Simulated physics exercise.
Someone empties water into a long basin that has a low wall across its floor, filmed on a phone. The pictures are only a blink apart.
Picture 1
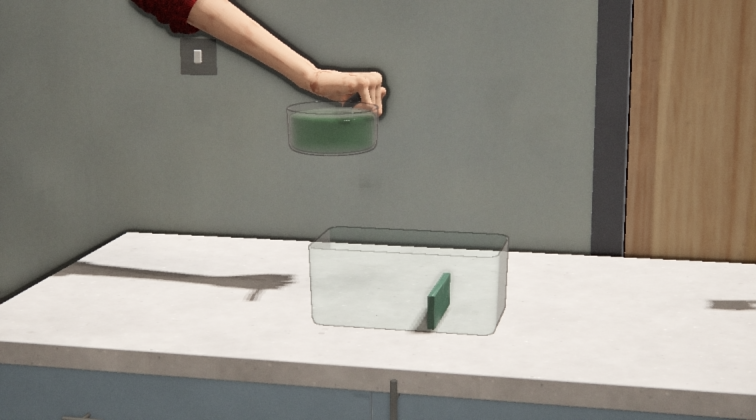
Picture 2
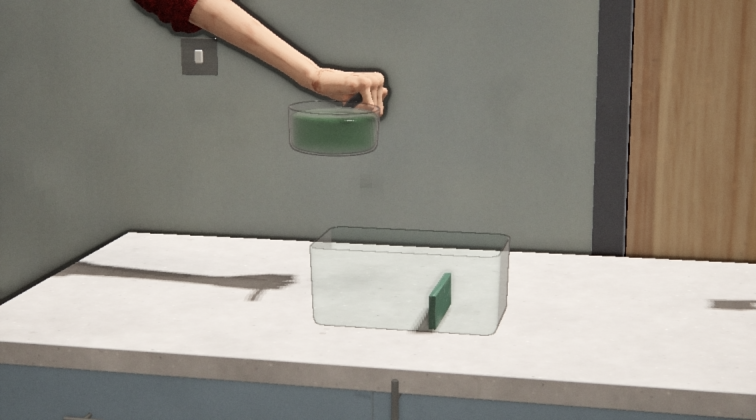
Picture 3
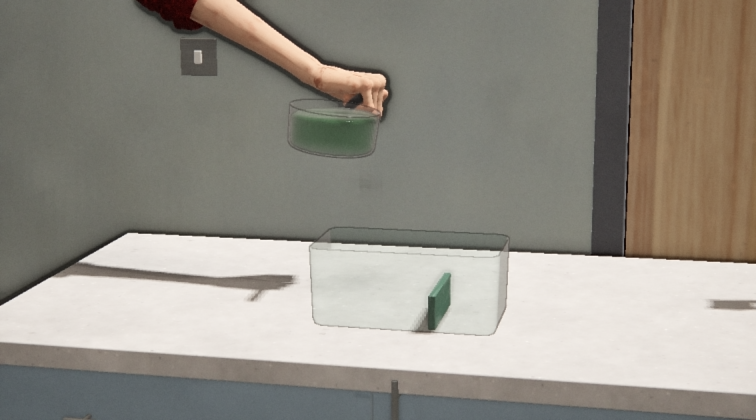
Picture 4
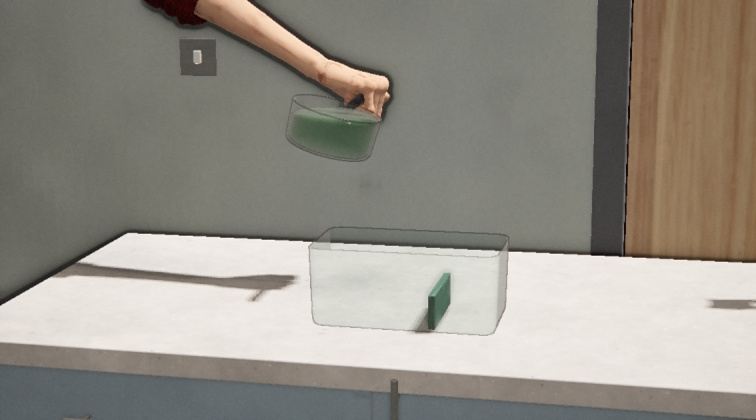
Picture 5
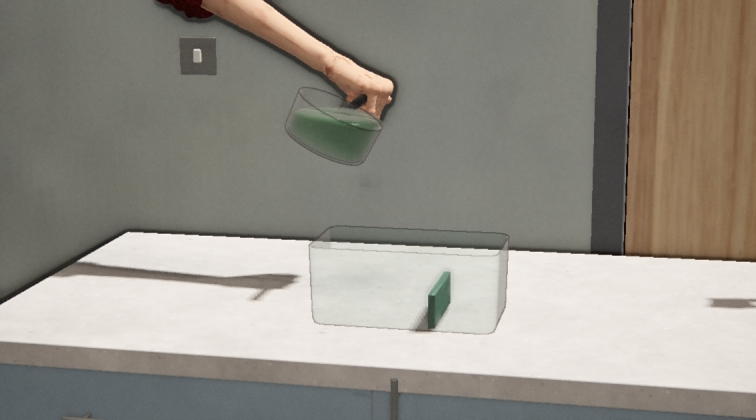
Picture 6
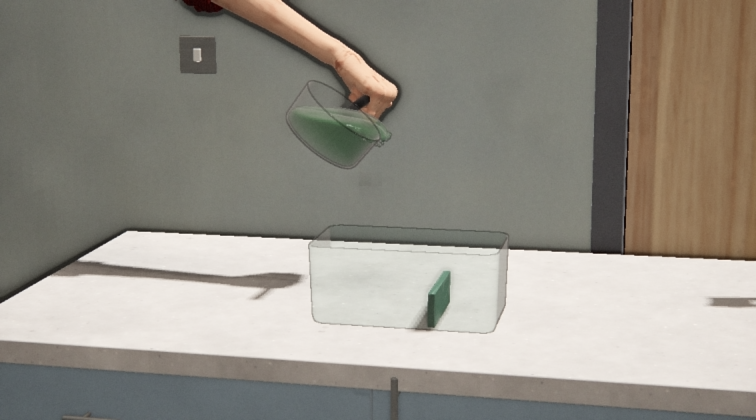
A hand reaching in from the upper left holds a round clear bowl of green liquid in a kitchen, seen from the front and slightly above by a still camera. Below it, a long clear basin with a small upright green wall inside stands on a white counter, before a grey wall and wooden door. The bowl tilts steadily down to the right, its liquid shifting toward the lowered rim.
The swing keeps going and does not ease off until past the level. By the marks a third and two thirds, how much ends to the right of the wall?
Once it settles, the part right of the wall is below a third, I'd say.
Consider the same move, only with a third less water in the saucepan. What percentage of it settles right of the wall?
Around 5 percent, more or less.
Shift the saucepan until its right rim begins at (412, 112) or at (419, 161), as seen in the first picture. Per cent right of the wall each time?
Estimate, in order: 45 and 40 per cent.
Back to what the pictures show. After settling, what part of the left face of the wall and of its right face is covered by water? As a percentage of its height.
Near 50 on the left, 10 on the right.
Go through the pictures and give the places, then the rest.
In the first frame, it leans 0°; its right rim is at (377, 110); the water meets the walls at (291, 112) and (376, 115); the long basin's rim runs from (319, 238) to (504, 247); the wall's top is at (439, 285).
In the second frame, it leans 2°; its right rim is at (378, 111); the water meets the walls at (293, 112) and (378, 115).
In the third frame, it leans 7°; its right rim is at (379, 116); the water meets the walls at (293, 111) and (378, 117).
In the fourth frame, it leans 15°; its right rim is at (380, 123); the water meets the walls at (294, 111) and (380, 119).
In the fifth frame, it leans 26°; its right rim is at (380, 131); the water meets the walls at (294, 110) and (383, 126); 2 per cent is over the edge.
In the sixth frame, it leans 39°; its right rim is at (378, 141); the water meets the walls at (291, 107) and (369, 126); 9 per cent is over the edge.
A moment on, the saucepan is tipped right over and 10 per cent is still to pour, 39 is left of the wall and 0 right of it.
Next, the saucepan is tipped right over and 1 per cent is still to pour, 89 is left of the wall and 1 right of it.
Then the saucepan is tipped right over and 0 per cent is still to pour, 87 is left of the wall and 7 right of it.
Later the saucepan is tipped right over and 0 per cent is still to pour, 86 is left of the wall and 8 right of it.
In the end 86 per cent lies left of the wall, 8 right of it and 6 outside.
